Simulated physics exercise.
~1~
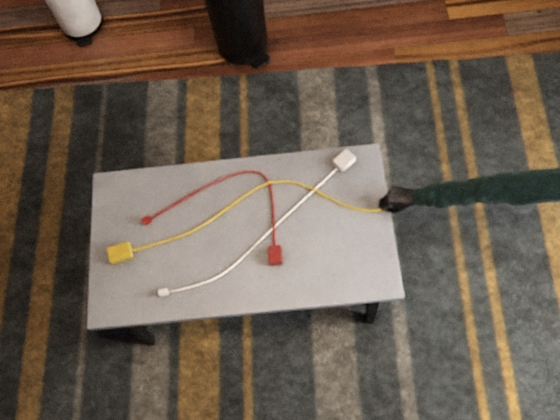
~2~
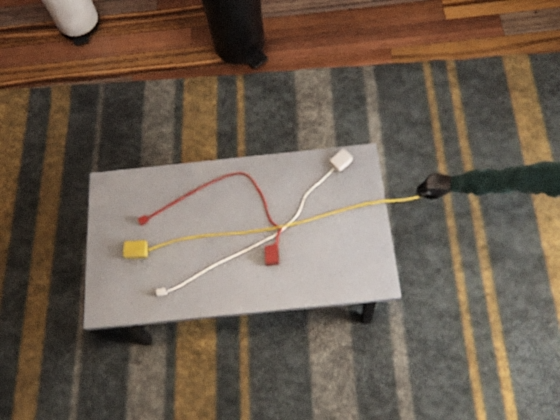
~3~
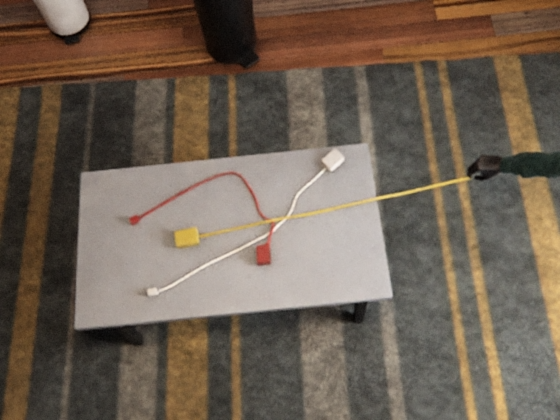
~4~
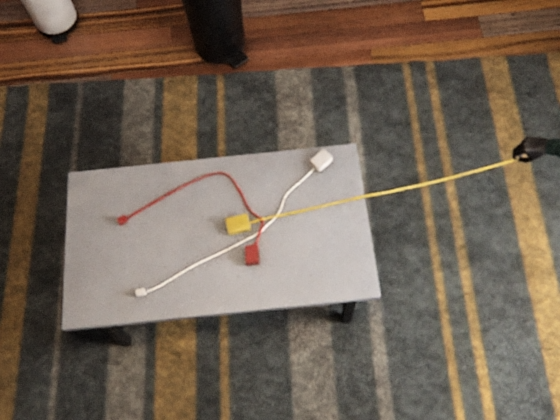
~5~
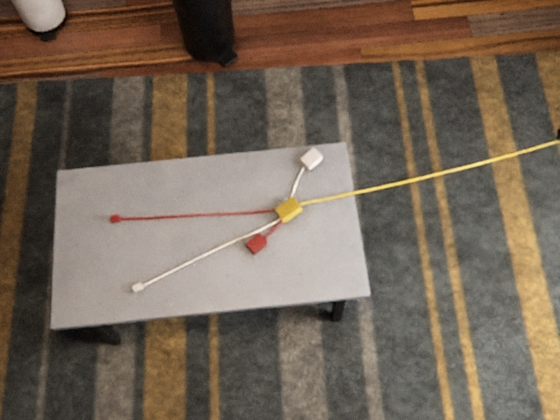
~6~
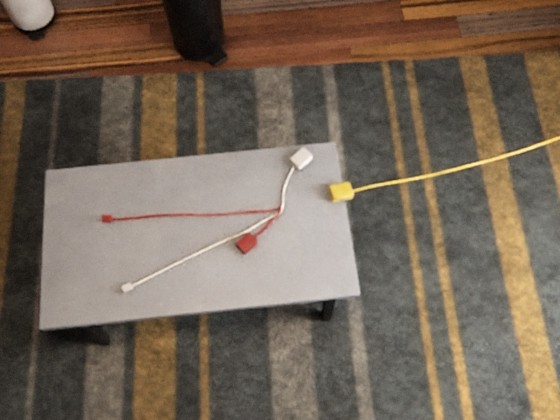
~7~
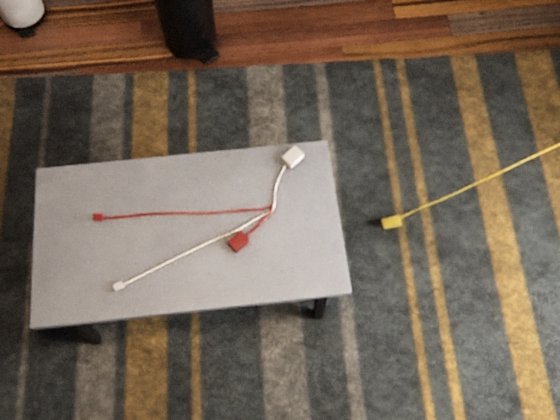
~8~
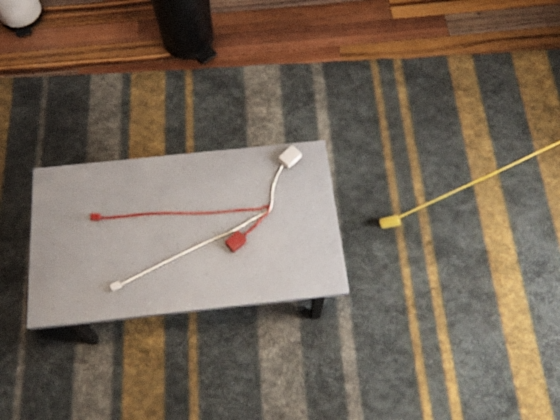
Yellow lead pulled rightward by a dark-sleeved arm, dragging its charger across and off a grey table, leaving red and white leads behind.
